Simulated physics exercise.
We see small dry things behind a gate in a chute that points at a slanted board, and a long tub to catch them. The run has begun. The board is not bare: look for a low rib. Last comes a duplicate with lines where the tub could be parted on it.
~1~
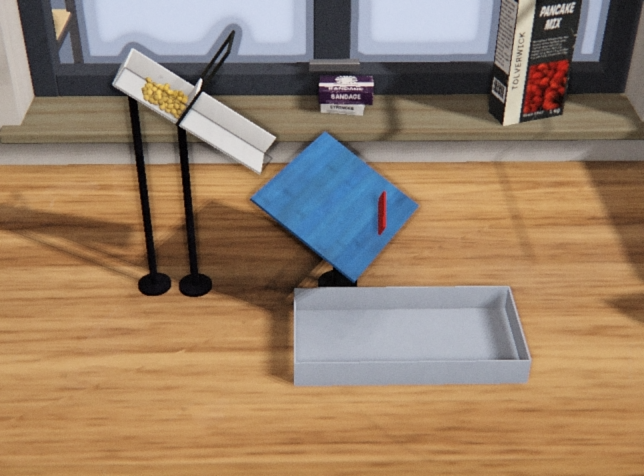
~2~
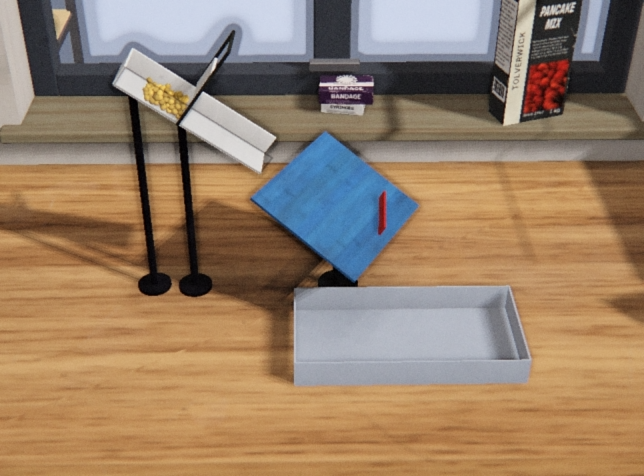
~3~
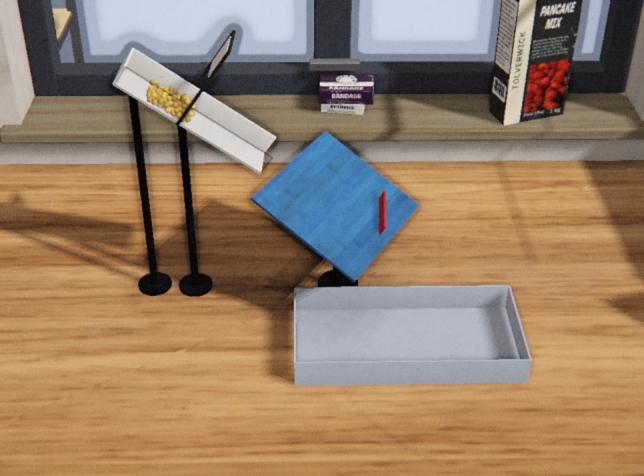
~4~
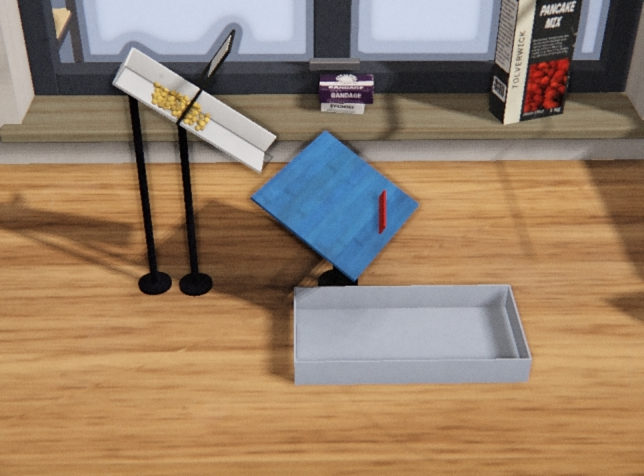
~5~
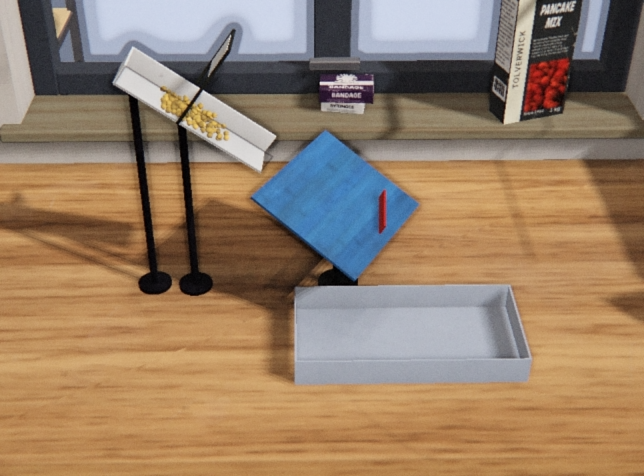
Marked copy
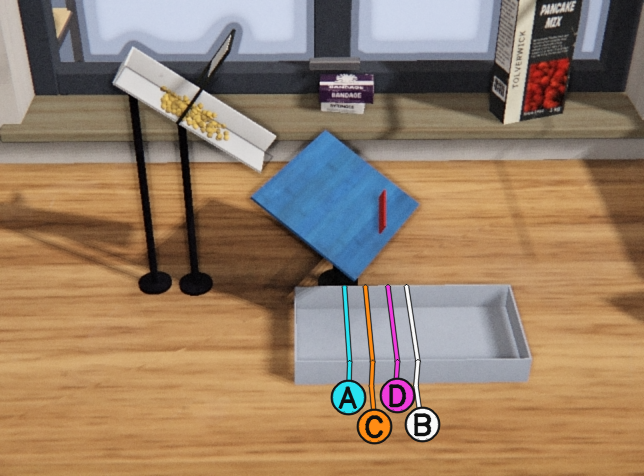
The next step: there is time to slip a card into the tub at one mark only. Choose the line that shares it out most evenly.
The answer is line B.
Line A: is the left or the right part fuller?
Right.
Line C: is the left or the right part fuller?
Right.
On the marked copy, line A crosses the front rim at (349, 361); line B crosses the front rim at (417, 360); line C crosses the front rim at (372, 361); line D crosses the front rim at (397, 360).
If A is chosen, of what is caught, none on the left of the divider, all on the right.
If B is chosen, of what is caught, about a third on the left of the divider, about two thirds on the right.
If C is chosen, of what is caught, none on the left of the divider, all on the right.
If D is chosen, of what is caught, none on the left of the divider, all on the right.
